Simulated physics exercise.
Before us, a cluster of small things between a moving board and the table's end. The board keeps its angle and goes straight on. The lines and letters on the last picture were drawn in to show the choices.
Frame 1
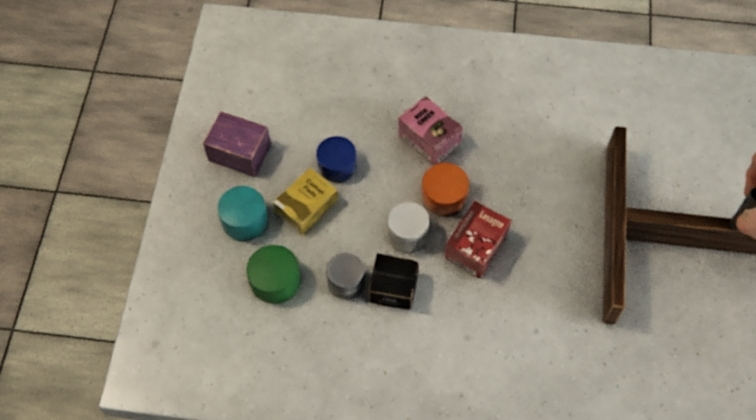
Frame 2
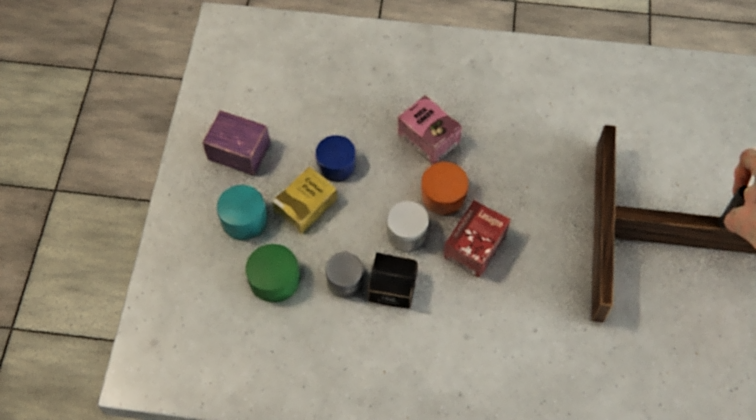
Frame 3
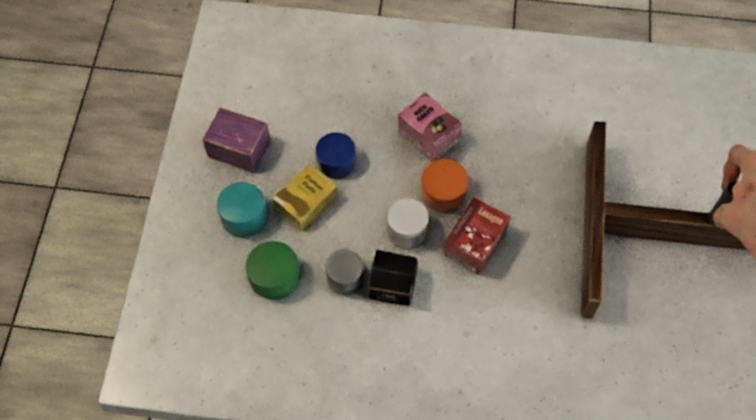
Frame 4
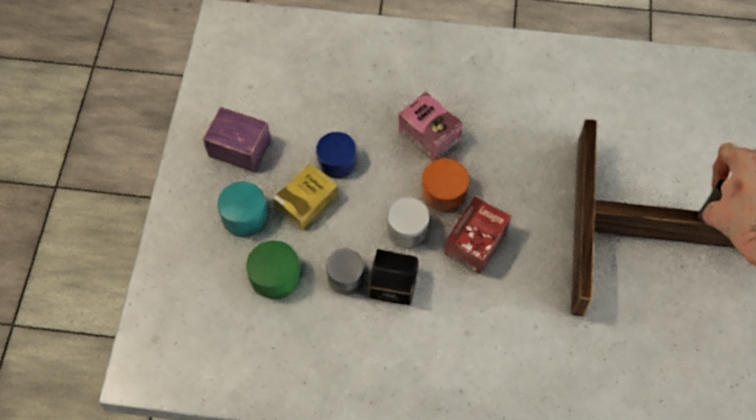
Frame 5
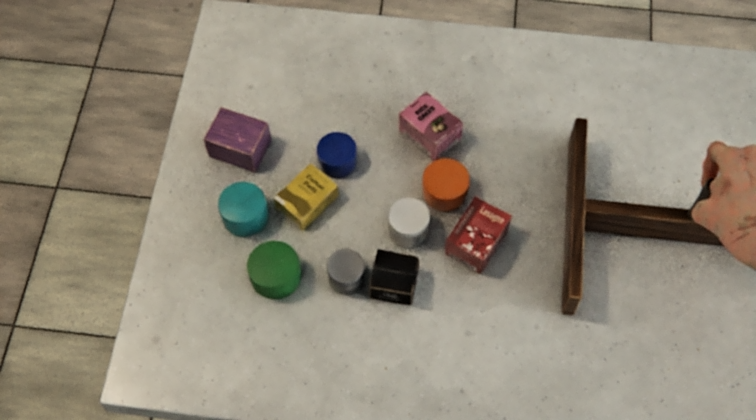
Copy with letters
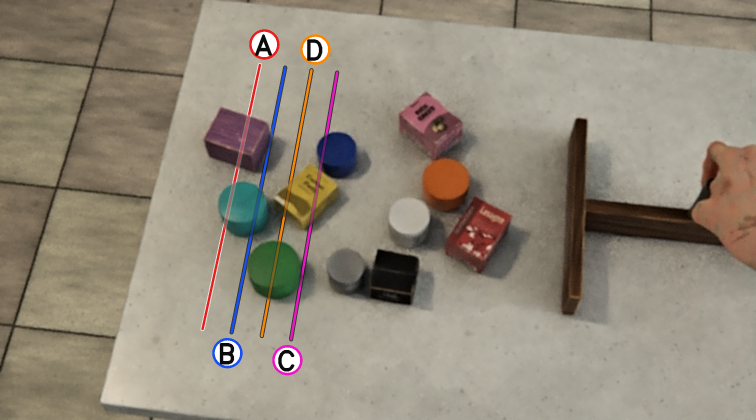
We see a cluster of small coloured boxes and round tubs on a pale tabletop as a hand at the right slides a T-shaped wooden board slightly leftward toward them, while the objects stay in place, untouched.
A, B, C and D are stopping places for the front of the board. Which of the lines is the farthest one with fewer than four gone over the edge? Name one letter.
Line A.
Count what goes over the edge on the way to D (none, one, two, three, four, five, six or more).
By then, none.
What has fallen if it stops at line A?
It is the turquoise tin.
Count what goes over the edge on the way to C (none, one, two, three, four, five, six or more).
In all, none.
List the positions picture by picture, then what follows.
The first picture shows pink packet (430, 131); blue pot (336, 159); green tin (274, 274).
The second picture shows board (609, 211); red box (477, 239).
The third picture shows board (599, 207); grey tub (345, 273).
The fourth picture shows board (588, 205); orange pot (445, 186).
The fifth picture shows board (579, 203); white tub (409, 222); turquoise tin (243, 209); pink packet (431, 127).
On the marked copy, A at (233, 188); B at (260, 191); C at (316, 197); D at (288, 194).
With A. Early on, board (453, 190); pink packet (421, 125); red box (420, 232).
Further on, board (330, 177); turquoise tin (215, 211); green tin (206, 270).
At the end, board (233, 167); turquoise tin over the edge; green tin (129, 286); one fallen.
As for the rest, B is within the limit but short; C is within the limit but short; D is within the limit but short.
